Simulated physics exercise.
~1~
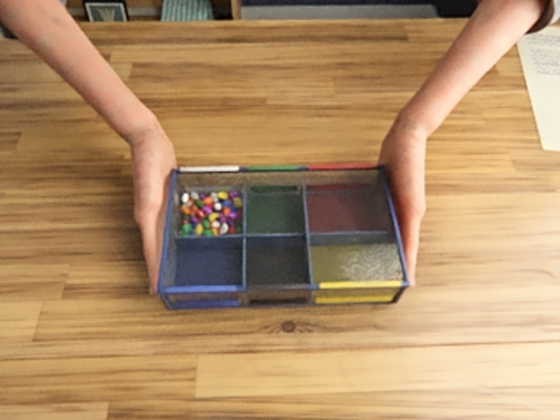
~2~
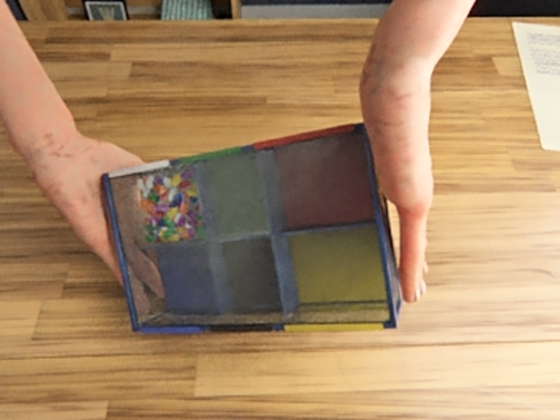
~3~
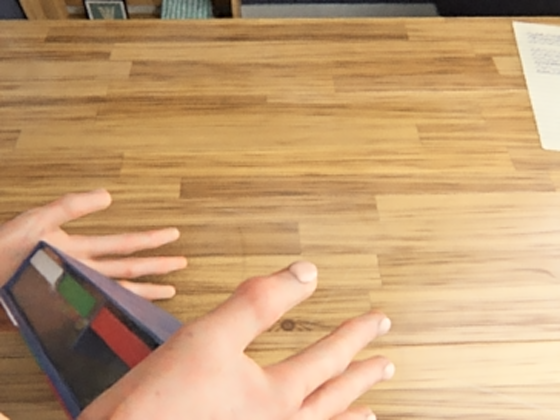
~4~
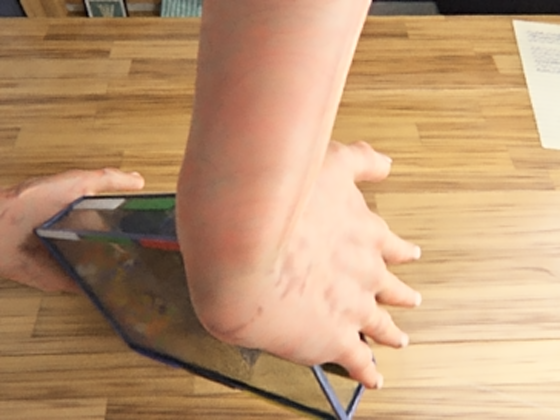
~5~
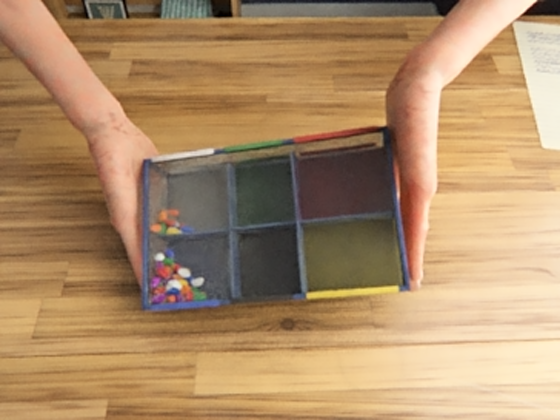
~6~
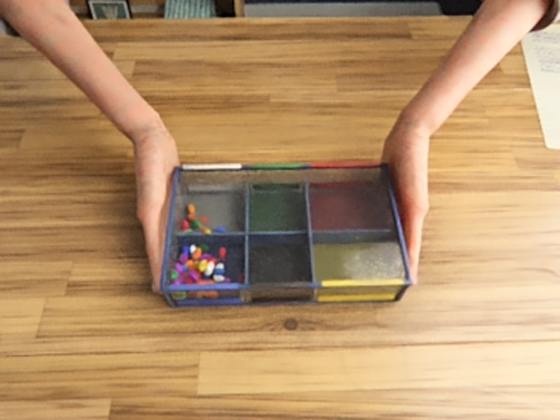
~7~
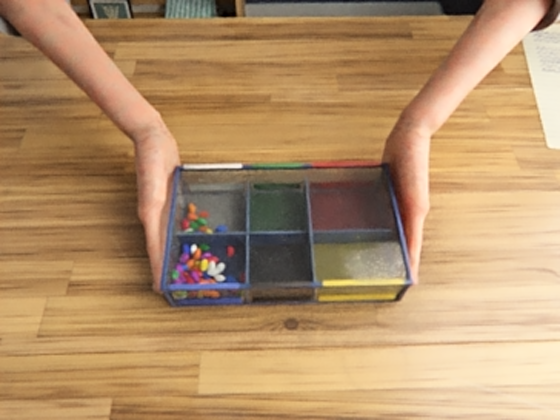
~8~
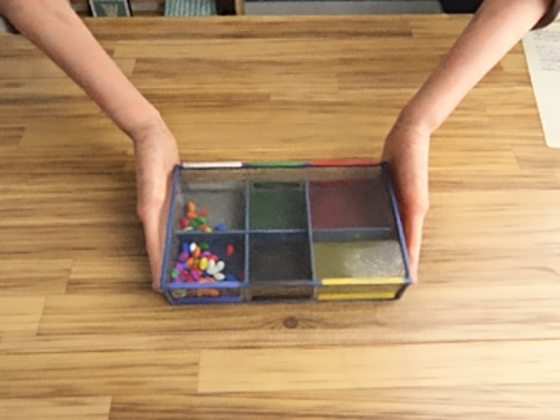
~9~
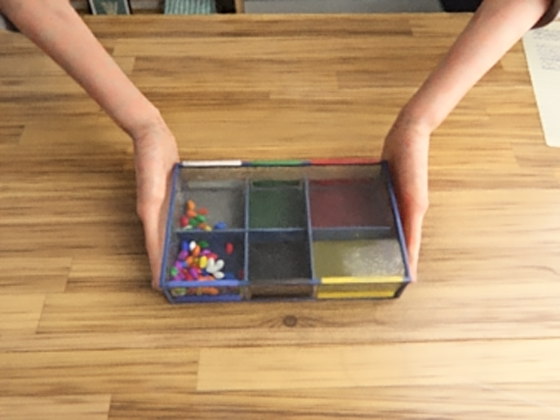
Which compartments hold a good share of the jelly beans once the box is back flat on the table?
The blue compartment holds most of them and the white one keeps a smaller share, while the red, green, yellow and black compartments are empty.
